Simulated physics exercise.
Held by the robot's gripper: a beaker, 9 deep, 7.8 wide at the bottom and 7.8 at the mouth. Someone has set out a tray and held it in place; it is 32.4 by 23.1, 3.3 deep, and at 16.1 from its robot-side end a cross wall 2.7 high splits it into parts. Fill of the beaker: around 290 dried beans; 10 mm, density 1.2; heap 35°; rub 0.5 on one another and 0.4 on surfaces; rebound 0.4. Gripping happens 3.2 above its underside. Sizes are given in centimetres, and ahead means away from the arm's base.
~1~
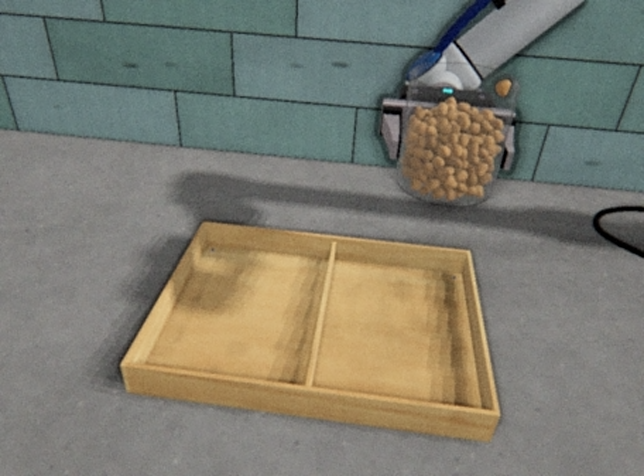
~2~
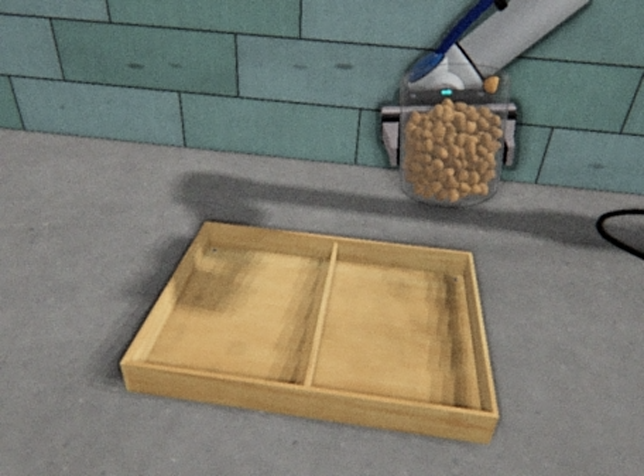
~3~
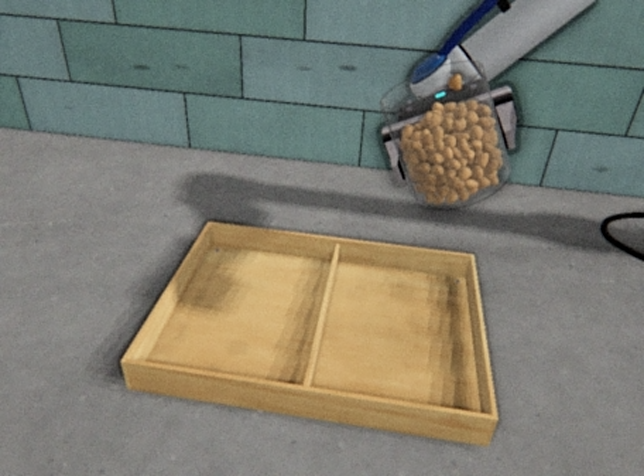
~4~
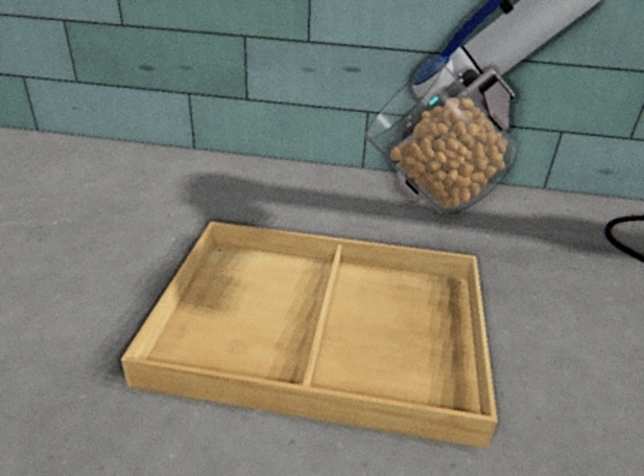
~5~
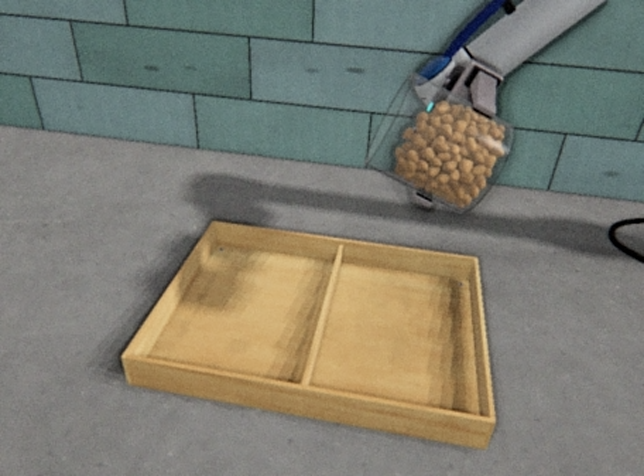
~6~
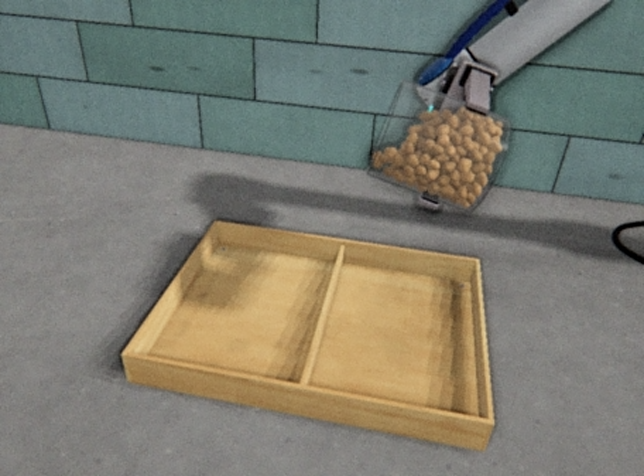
On a grey surface by green tiles, a robot gripper steadily tilts a clear beaker of beans near an empty divided tray.
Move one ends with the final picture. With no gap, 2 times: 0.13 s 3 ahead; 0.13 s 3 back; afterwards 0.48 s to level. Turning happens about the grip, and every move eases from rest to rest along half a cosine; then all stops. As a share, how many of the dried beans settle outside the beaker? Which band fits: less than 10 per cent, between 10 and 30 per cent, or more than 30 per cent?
It falls between 10 and 30 per cent.
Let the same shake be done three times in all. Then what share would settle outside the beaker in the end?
Then roughly 25 percent.
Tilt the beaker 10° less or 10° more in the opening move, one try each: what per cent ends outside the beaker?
About 5 and 45 per cent.
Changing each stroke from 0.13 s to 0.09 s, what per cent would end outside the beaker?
That would give around 40 per cent.
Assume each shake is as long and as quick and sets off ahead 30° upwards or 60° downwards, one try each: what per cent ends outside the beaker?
I'd say close to 25 percent for the first and close to 0 percent for the second.
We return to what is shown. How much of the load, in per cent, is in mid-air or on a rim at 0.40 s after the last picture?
Reading at that time: Some 1 per cent.
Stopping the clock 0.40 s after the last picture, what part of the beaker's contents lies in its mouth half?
Mouth half: Close to 40 per cent.
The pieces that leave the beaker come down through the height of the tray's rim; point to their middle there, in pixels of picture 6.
About at (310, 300).
Then, 0.40 s after the last picture, tilted 75° forward, highest piece 24 above the table; 264 in the beaker, 13 in the far-side part, 5 in the robot-side part, 4 in flight or on a rim.
Then, 0.80 s after the last picture, tilted 28° forward, highest piece 26 above the table; 239 in the beaker, 33 in the far-side part, 14 in the robot-side part.
Then, 1.20 s after the last picture, level, highest piece 25 above the table; 239 in the beaker, 34 in the far-side part, 13 in the robot-side part.
Then, 2.25 s after the last picture, level, highest piece 25 above the table; 239 in the beaker, 34 in the far-side part, 13 in the robot-side part.
Final count, 239 in the beaker, 34 in the far-side part, 13 in the robot-side part. That is 16 % outside the beaker.
